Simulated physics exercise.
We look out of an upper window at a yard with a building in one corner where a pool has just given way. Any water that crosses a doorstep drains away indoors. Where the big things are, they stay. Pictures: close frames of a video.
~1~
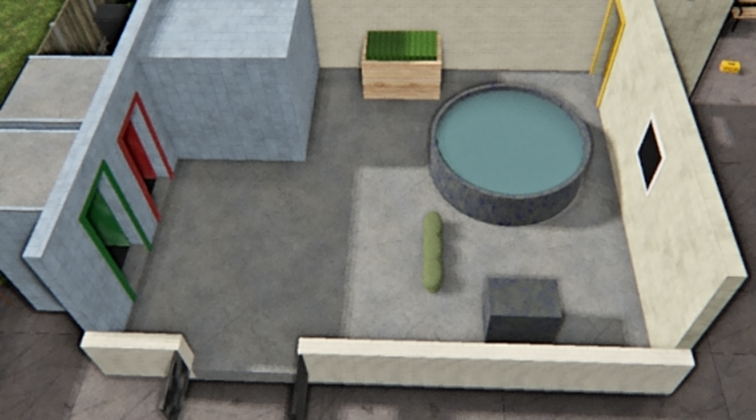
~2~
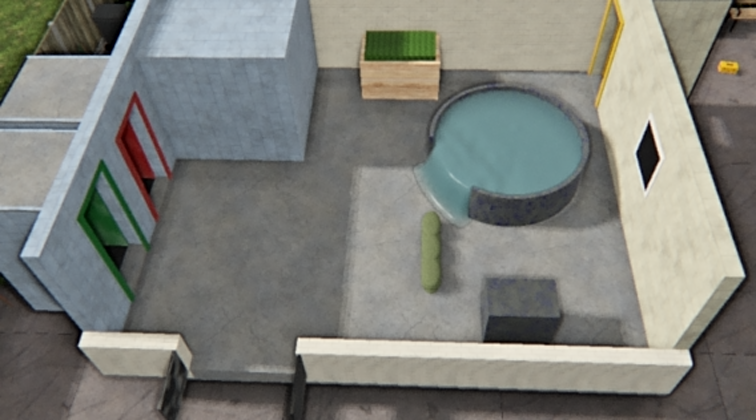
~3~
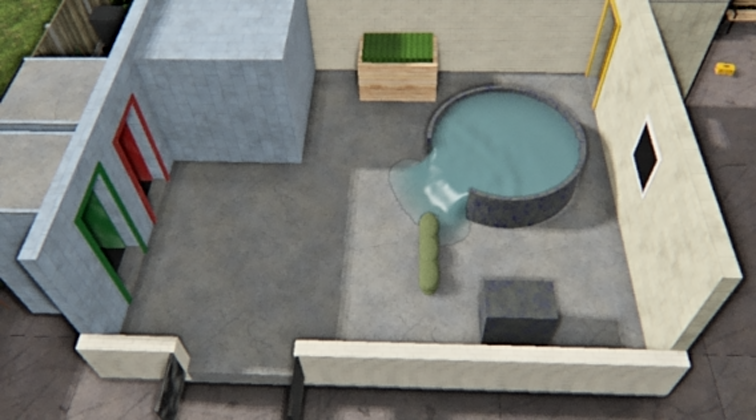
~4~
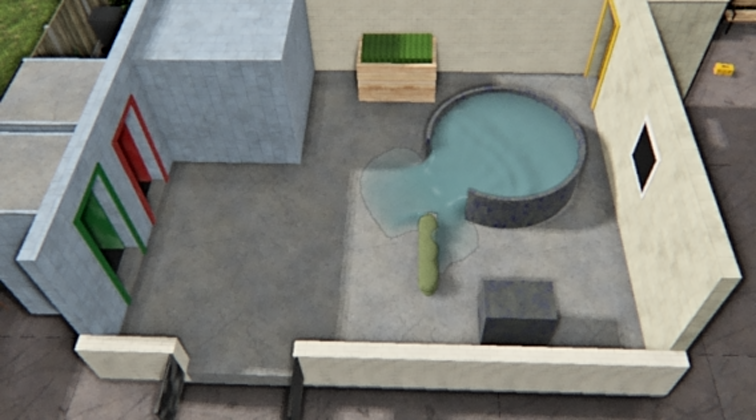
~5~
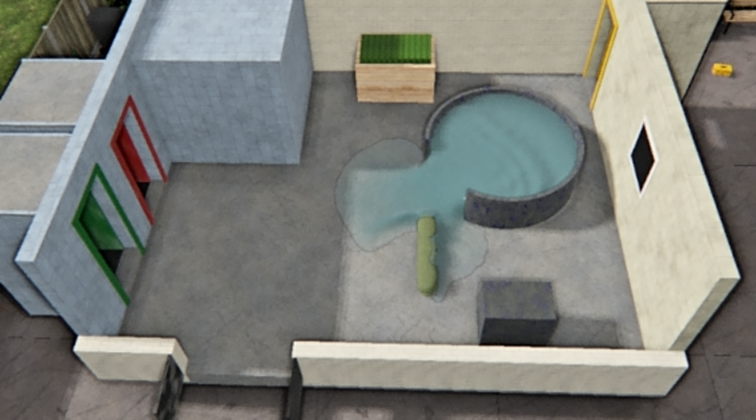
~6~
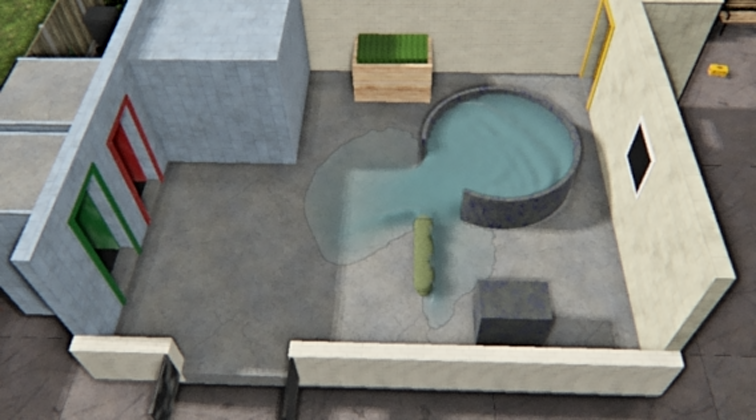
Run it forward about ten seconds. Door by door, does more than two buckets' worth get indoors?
Result: The red door gets over two buckets; the yellow door gets two buckets or fewer; the green door gets two buckets or fewer.
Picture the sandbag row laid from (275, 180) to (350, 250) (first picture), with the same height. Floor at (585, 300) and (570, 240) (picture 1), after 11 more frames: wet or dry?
I'd say left untouched for the first, left untouched for the second.
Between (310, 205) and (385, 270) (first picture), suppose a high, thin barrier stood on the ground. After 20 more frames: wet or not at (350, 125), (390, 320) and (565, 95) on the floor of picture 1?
Reading the points as listed, I get deluged, then deluged, then left untouched.
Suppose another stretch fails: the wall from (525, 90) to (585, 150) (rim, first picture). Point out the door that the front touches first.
My answer is the door marked yellow.
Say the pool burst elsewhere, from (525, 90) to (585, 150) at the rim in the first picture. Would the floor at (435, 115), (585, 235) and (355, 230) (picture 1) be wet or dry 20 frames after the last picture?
Going through them, the first would be submerged, the next submerged and the last still bare.
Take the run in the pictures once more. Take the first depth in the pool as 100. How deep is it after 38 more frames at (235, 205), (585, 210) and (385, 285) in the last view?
In order: 20, 6, 4 %.
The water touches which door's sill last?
Going by the pictures, I'd say the one in yellow.
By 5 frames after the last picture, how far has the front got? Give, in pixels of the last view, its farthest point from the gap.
Best guess: Near (192, 290).
A moment on, water covers 35 % of the floor; the red door not reached, the yellow door not reached, the green door not reached.
Next, water covers 65 % of the floor; the red door wet at the sill, nothing in, the yellow door not reached, the green door wet at the sill, nothing in.
Then, water covers 70 % of the floor; the red door far over two buckets in, the yellow door not reached, the green door wet at the sill, nothing in.
Later, water covers 80 % of the floor; the red door far over two buckets in, the yellow door not reached, the green door wet at the sill, nothing in.
In the end, water covers 95 % of the floor; the red door far over two buckets in, the yellow door wet at the sill, nothing in, the green door wet at the sill, nothing in.
